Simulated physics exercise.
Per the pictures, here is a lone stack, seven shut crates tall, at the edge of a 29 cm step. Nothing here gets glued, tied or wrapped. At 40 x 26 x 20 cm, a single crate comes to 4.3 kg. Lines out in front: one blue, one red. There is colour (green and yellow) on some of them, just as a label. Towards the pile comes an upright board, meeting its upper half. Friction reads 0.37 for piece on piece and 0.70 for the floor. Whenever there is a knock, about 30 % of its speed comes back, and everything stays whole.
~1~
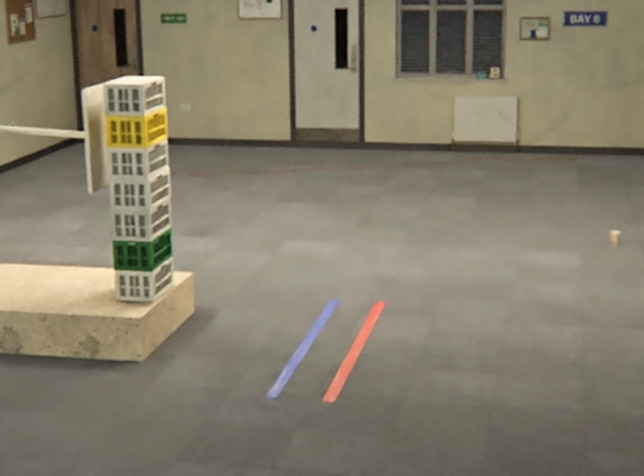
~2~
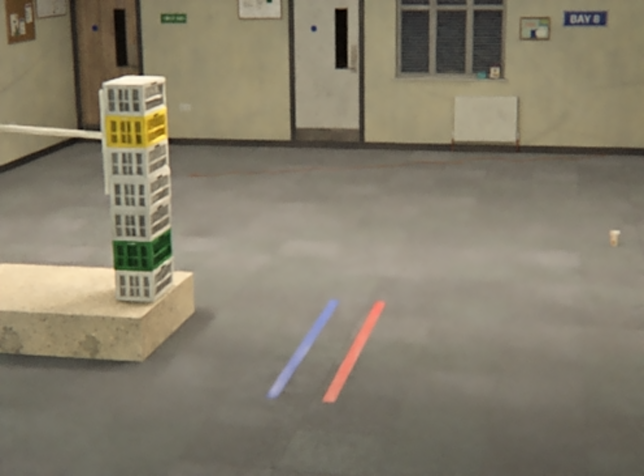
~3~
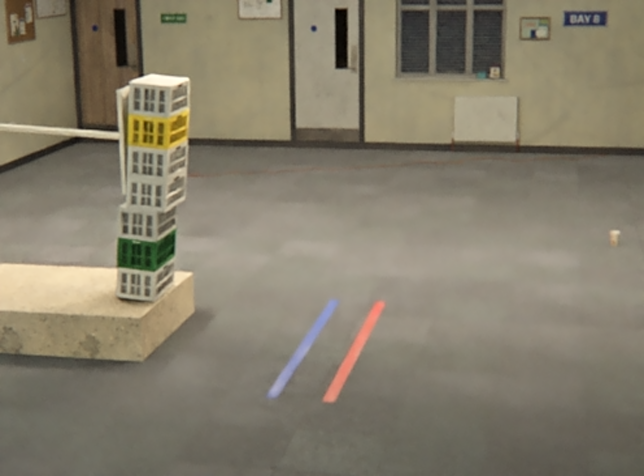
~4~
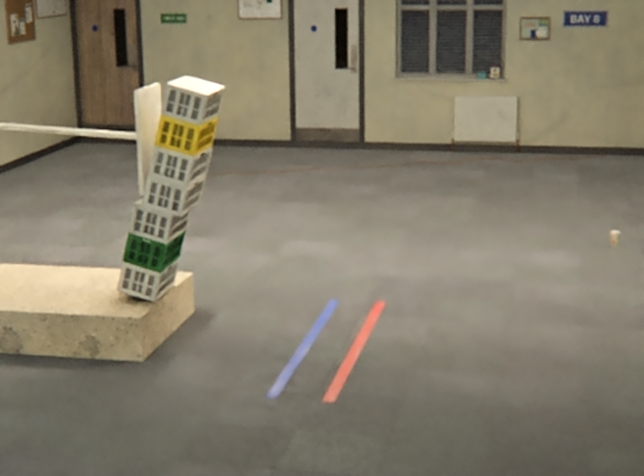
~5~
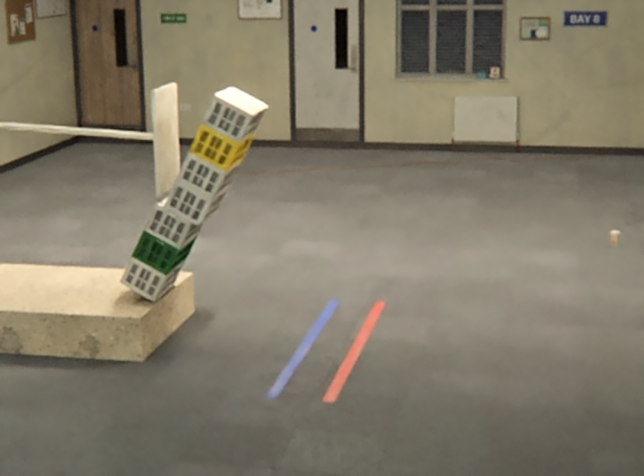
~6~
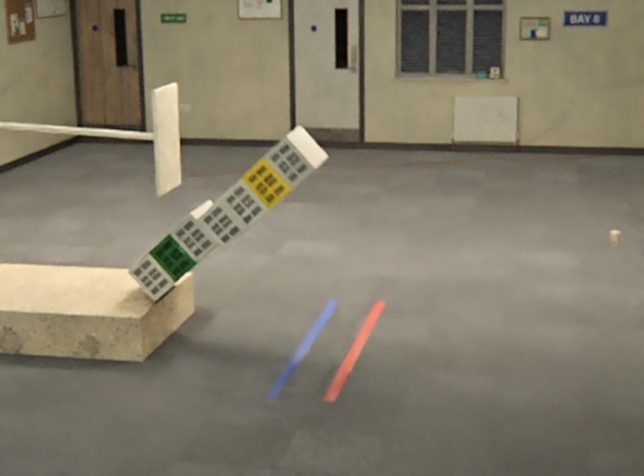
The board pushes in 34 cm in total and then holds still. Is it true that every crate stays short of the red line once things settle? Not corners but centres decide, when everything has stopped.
No, at least one settles beyond it.
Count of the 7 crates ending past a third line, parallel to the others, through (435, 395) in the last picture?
That gives a count of 0.
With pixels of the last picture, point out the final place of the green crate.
Its centre finishes around pixel (226, 320) in the last picture.
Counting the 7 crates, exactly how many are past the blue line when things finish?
Number past the line: 3.
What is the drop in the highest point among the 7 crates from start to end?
Roughly 125 centimetres.
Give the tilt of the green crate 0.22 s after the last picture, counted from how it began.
Angle from initial pose, roughly 80 deg - estimate.
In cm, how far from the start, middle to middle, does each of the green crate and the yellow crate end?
Green: About 70 cm, yellow: About 200 cm.
Then, 0.08 s after the last picture, none of the 7 crates past the red line, 7 disturbed; green crate leaning 59°; yellow crate leaning 58°, 48 cm lower.
Then, 0.22 s after the last picture, 1 of the 7 crates past the red line; green crate on its side; yellow crate on its side.
Then, 0.46 s after the last picture, 2 of the 7 crates past the red line; yellow crate on its side; green crate on its side.
At rest, 2 of the 7 crates past the red line; yellow crate on its side; green crate on its side. The farthest middle lies 34 cm beyond that line. As the last picture would show them, middles, yellow crate near (372, 327), green crate near (226, 320).
